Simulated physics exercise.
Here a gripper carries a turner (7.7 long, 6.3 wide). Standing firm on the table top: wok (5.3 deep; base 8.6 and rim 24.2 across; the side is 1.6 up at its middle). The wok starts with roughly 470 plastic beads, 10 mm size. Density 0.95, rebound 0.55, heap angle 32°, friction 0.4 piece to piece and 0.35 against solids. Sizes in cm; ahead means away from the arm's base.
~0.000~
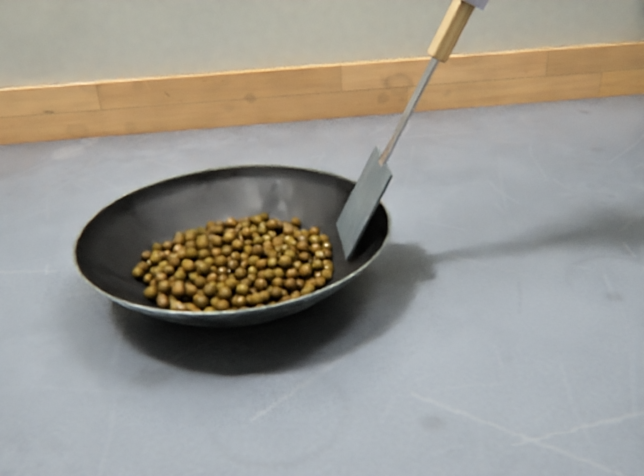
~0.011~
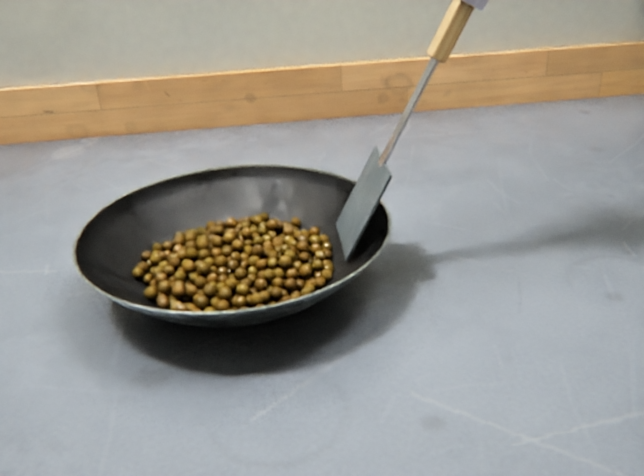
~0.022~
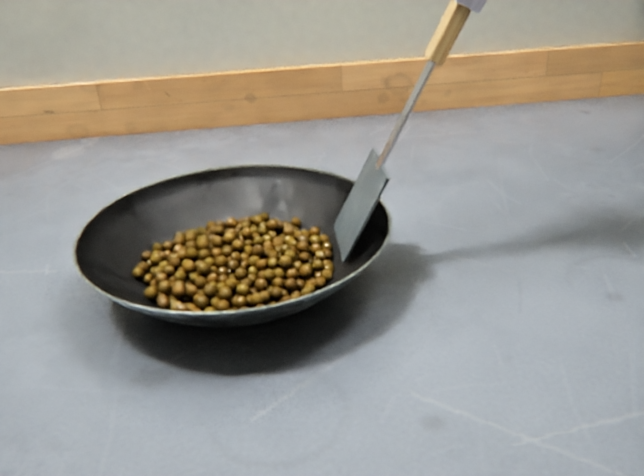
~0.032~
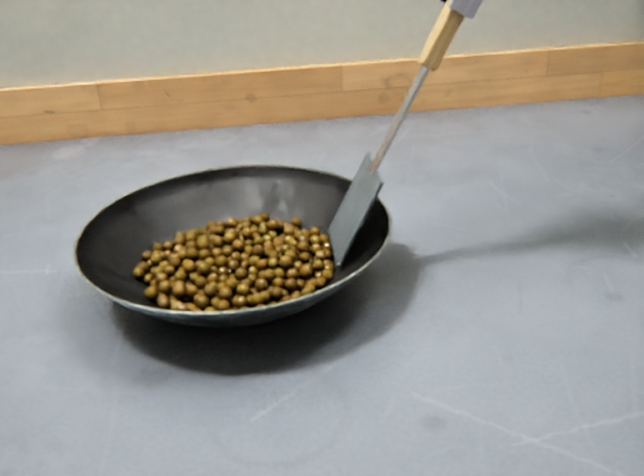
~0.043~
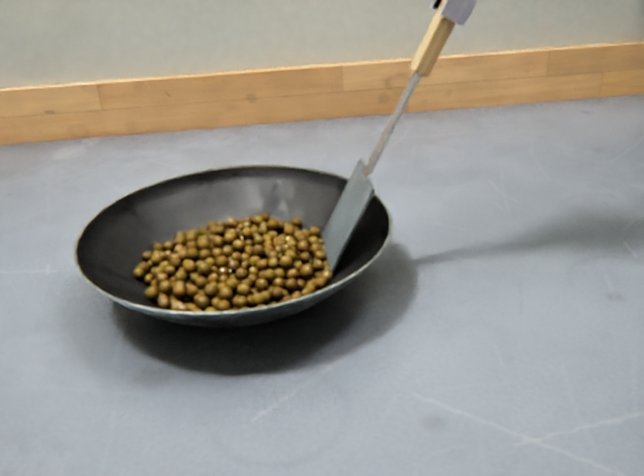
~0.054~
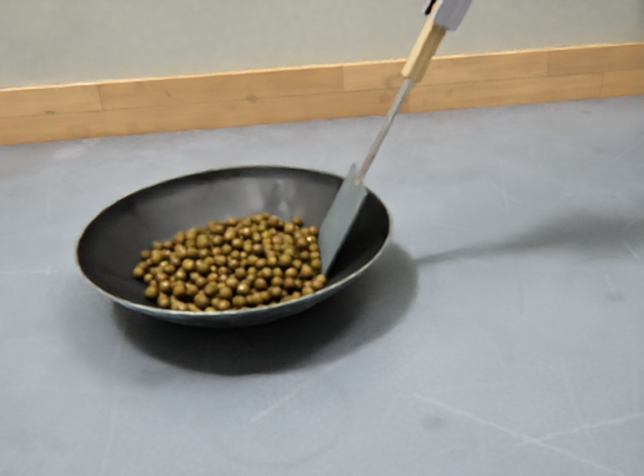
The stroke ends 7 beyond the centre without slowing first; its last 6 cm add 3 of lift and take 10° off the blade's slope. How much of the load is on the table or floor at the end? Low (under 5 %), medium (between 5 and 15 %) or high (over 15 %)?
On the table or floor the share is medium, between 5 and 15 %.
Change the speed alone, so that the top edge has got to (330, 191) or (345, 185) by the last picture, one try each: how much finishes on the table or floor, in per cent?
Some 30 and 25 per cent.
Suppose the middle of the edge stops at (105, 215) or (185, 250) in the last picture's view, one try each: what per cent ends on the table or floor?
About 25 and 0 per cent.
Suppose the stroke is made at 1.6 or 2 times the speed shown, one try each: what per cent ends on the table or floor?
Some 20 and 30 per cent.
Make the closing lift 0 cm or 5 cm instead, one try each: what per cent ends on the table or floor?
About 10 and 5 per cent.
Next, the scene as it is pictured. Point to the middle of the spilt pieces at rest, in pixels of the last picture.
Around (7, 298).
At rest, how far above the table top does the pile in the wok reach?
About 6.0 cm.
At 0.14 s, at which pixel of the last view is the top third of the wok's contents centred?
Near (190, 255).
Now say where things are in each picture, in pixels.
In the first picture, turner top edge at (384, 160), sloping 63°; upper third of the load around (236, 257), from x 140 to 330, top at y 220; 469 in the wok.
In the second picture, turner top edge at (384, 160), sloping 63°; upper third of the load around (236, 257), from x 140 to 330, top at y 220.
In the third picture, turner top edge at (381, 162), sloping 63°; upper third of the load around (237, 257), from x 140 to 330, top at y 220.
In the fourth picture, turner top edge at (375, 167), sloping 63°; upper third of the load around (237, 257), from x 140 to 330, top at y 220.
In the fifth picture, turner top edge at (368, 172), sloping 63°; upper third of the load around (238, 257), from x 140 to 330, top at y 220.
In the sixth picture, turner top edge at (360, 178), sloping 63°; upper third of the load around (238, 256), from x 140 to 320, top at y 215; 469 in the wok.
After 0.14 s, sloping 63°, highest piece 4 above the table; 469 in the wok.
After 0.22 s, sloping 59°, highest piece 6 above the table; 469 in the wok.
After 0.46 s, sloping 53°, highest piece 7 above the table; 433 in the wok, 32 on the table or floor, 4 on the blade or in flight.
After 1.51 s, sloping 53°, highest piece 6 above the table; 433 in the wok, 36 on the table or floor.
At rest, 433 in the wok, 36 on the table or floor. That is 8 % on the table or floor.
